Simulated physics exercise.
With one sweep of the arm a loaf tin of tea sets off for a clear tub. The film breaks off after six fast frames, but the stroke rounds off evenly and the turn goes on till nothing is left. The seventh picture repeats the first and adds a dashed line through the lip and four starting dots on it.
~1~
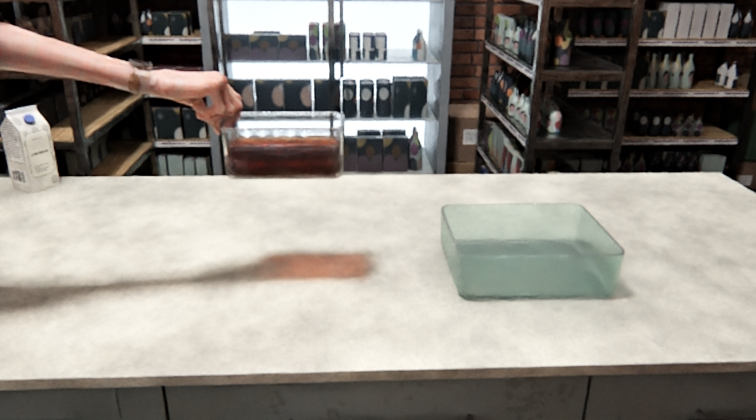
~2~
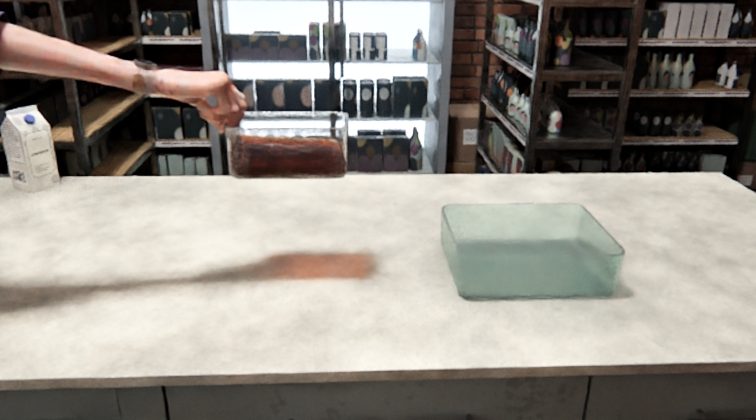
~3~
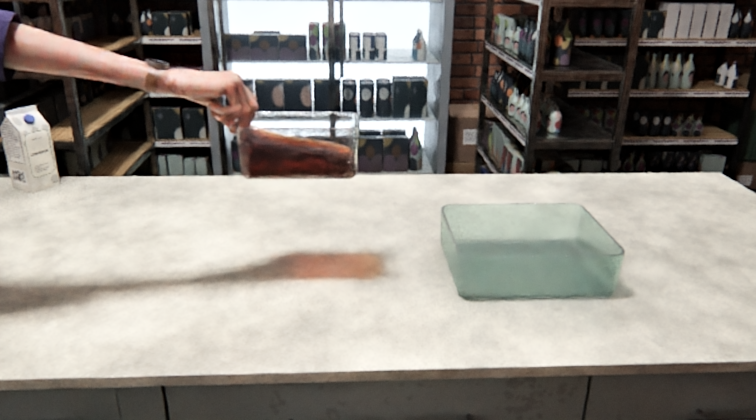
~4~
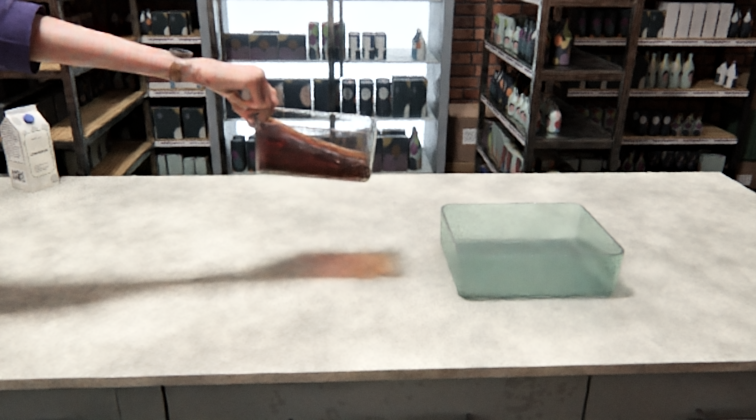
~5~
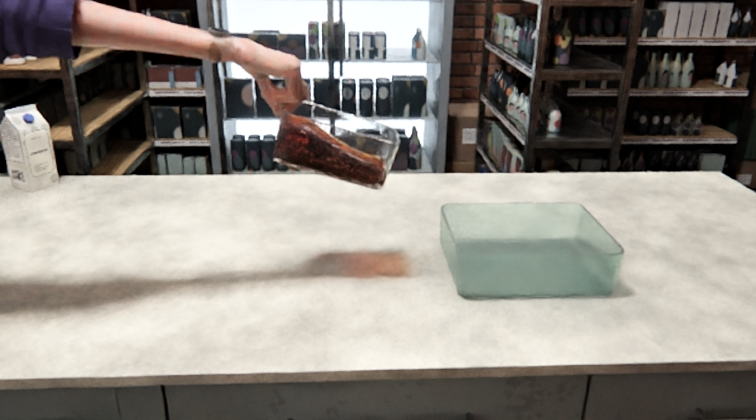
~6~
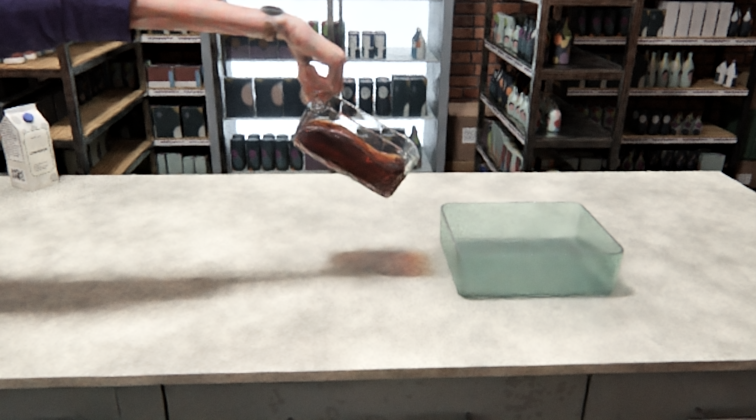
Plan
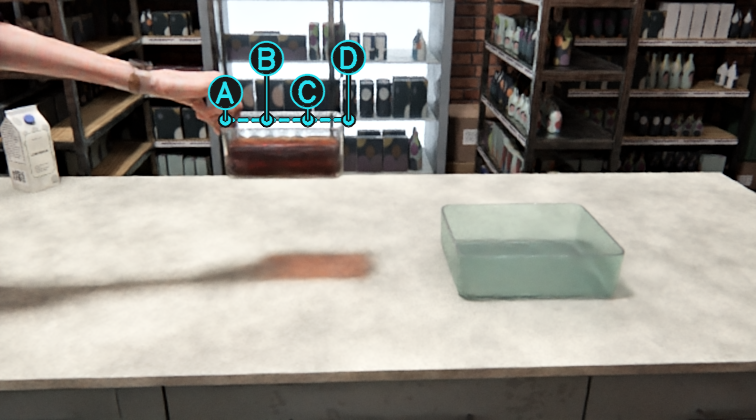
An arm carries a glass container of dark liquid rightward above a counter, gradually tilting it.
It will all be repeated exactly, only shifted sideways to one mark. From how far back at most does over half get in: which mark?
C is the one.
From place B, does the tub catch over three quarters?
No.
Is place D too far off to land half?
No, that is safe.
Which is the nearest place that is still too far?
That would be B.
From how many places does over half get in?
Two of them.
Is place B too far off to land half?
Yes, that goes wrong.
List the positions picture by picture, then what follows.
Upright, lip at (342, 119); tub from (457, 296) to (614, 293); nothing has left yet, in the first frame.
Upright, lip at (346, 119); nothing has left yet, in the second frame.
Upright, lip at (357, 120); nothing has left yet, in the third frame.
Tipped about 6°, lip at (375, 124); nothing has left yet, in the fourth frame.
Tipped about 16°, lip at (397, 135); nothing has left yet, in the fifth frame.
Tipped about 32°, lip at (416, 150); nothing has left yet, in the sixth frame.
On the marked copy, A at (225, 120); B at (266, 120); C at (307, 119); D at (348, 119).
If A is chosen, about 0 % lands in the tub, 98 % falls short.
If B is chosen, about 32 % lands in the tub, 61 % falls short and 7 % goes beside or beyond.
If C is chosen, about 67 % lands in the tub, 22 % falls short and 10 % goes beside or beyond.
If D is chosen, about 69 % lands in the tub, 12 % falls short and 20 % goes beside or beyond.
